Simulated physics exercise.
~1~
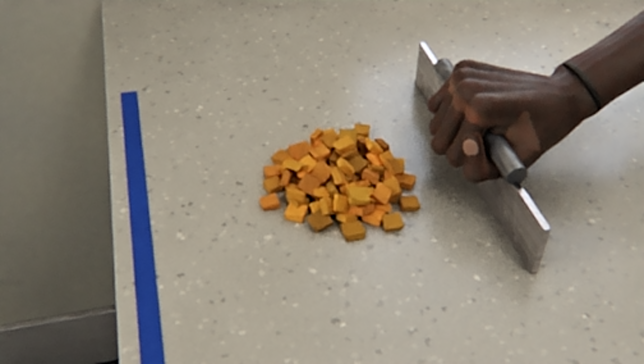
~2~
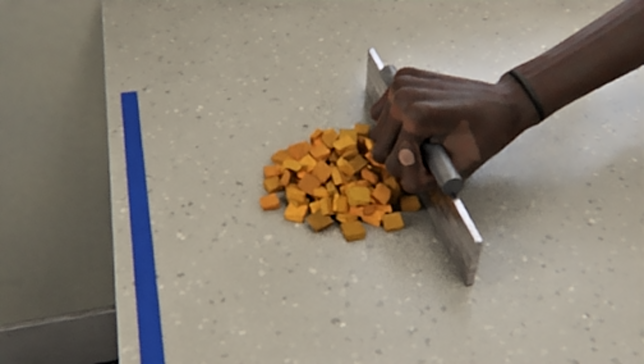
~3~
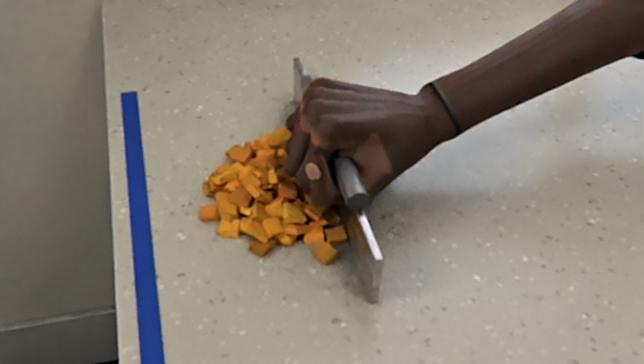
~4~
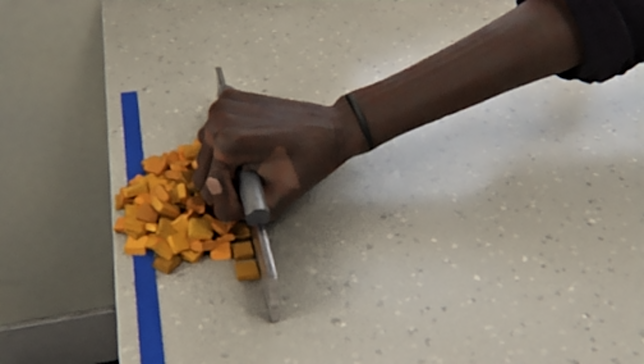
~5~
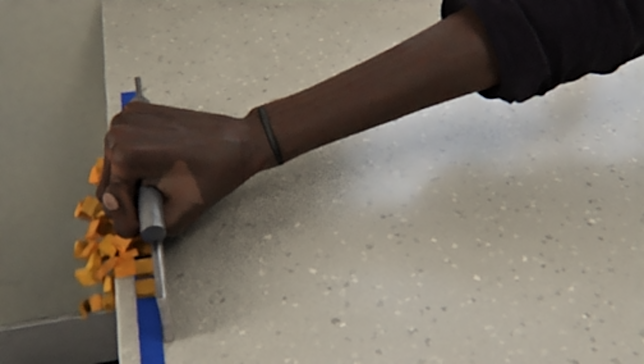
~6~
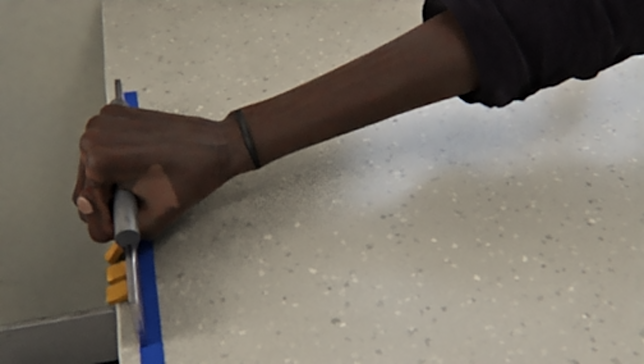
On a pale speckled tabletop seen from above, a heap of small orange and mustard-coloured pieces sits near the middle, with a strip of blue tape along the left edge. At the right, a hand with a dark band at the wrist grips a flat metal scraper by its grey handle. The hand moves the blade left until it meets the heap, then pushes the pieces across the table and over the tape. As the scraper reaches the tape, most of the pieces spill off the edge. It stops there, with only a few pieces left beside the blade.
